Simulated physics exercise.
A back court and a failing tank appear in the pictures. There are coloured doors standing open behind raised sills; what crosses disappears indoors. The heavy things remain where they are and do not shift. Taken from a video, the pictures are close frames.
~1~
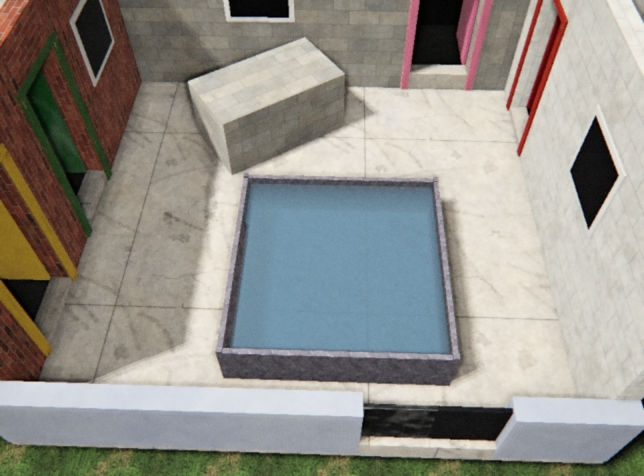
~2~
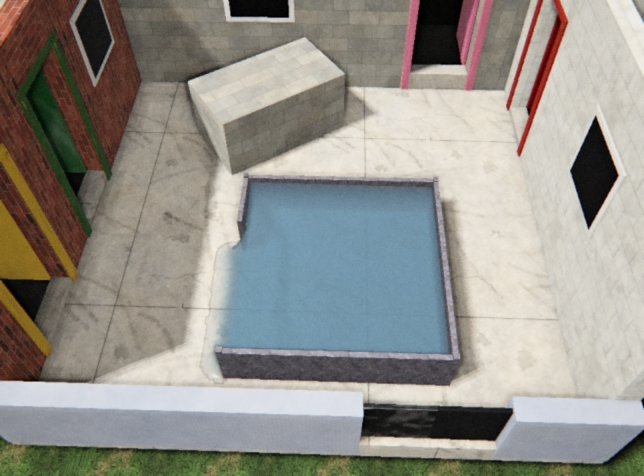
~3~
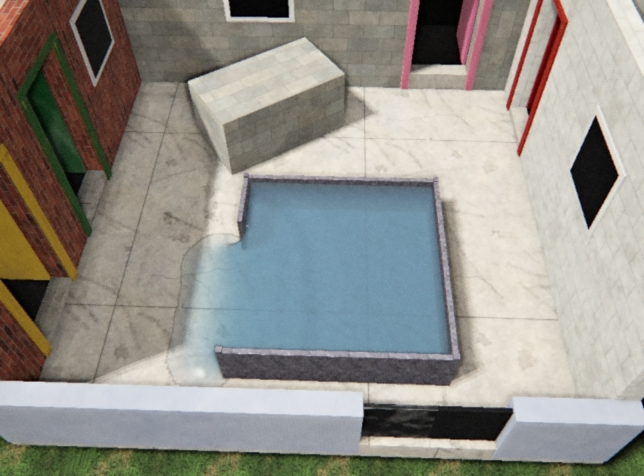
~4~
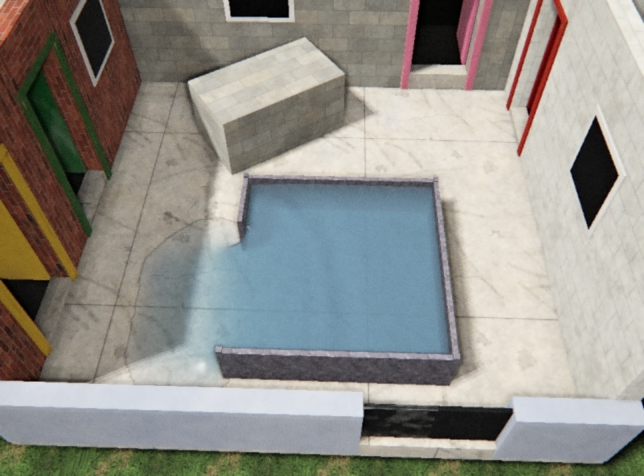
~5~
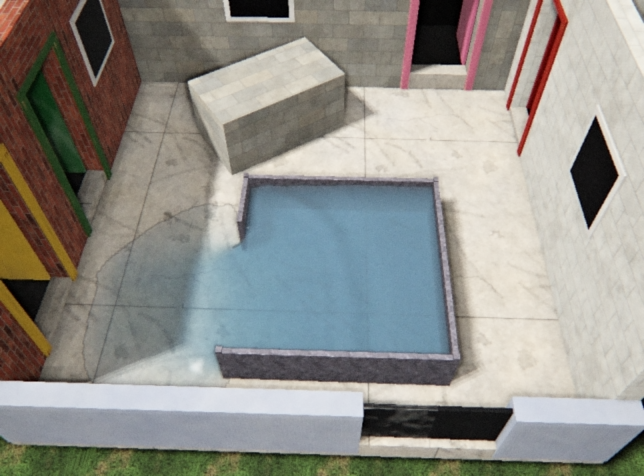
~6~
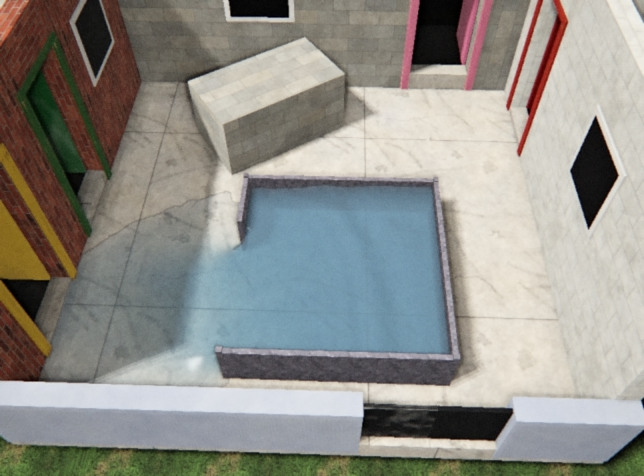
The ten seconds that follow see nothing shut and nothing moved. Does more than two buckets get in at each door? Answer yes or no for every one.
Green door: No, red door: No, yellow door: Yes, pink door: No.
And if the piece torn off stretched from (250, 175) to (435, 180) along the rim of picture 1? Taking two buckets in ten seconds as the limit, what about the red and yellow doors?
Check - red: Comes out above; yellow: Comes out below.
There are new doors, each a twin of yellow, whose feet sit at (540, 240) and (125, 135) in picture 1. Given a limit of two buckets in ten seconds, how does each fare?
Going in the given order, they come out within bounds and over the limit.
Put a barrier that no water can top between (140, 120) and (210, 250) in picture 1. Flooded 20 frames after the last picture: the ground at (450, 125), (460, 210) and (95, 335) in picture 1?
In that order: Clear, no water, wet.
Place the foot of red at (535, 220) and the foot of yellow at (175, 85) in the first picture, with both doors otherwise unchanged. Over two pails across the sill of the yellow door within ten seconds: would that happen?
In this case the yellow door gets beyond it.
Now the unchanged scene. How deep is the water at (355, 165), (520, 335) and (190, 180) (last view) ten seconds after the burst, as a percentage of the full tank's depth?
4, 8 and 20 per cent, roughly.
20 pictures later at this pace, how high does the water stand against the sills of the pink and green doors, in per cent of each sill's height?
First around 0 percent, second around 70 percent.
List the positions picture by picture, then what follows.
The first picture shows the open tank at (339, 260) is whole and still.
In the second picture, the front is at (232, 247), out from the gap at (237, 301).
In the third picture, the front is at (219, 239), out from the gap at (238, 302).
In the fourth picture, the front is at (177, 237), out from the gap at (238, 302).
In the fifth picture, the front is at (107, 270), out from the gap at (238, 302).
In the sixth picture, water pours out at (238, 302) and has run to (50, 353).
A moment on, water covers 25 % of the floor; the green door wet at the sill, nothing in, the red door not reached, the yellow door over two buckets in, the pink door not reached.
Next, water covers 30 % of the floor; the green door wet at the sill, nothing in, the red door not reached, the yellow door far over two buckets in, the pink door not reached.
Then, water covers 45 % of the floor; the green door wet at the sill, nothing in, the red door not reached, the yellow door far over two buckets in, the pink door not reached.
Later, water covers 70 % of the floor; the green door wet at the sill, nothing in, the red door not reached, the yellow door far over two buckets in, the pink door wet at the sill, nothing in.
In the end, water covers 95 % of the floor; the green door wet at the sill, nothing in, the red door wet at the sill, nothing in, the yellow door far over two buckets in, the pink door wet at the sill, nothing in.
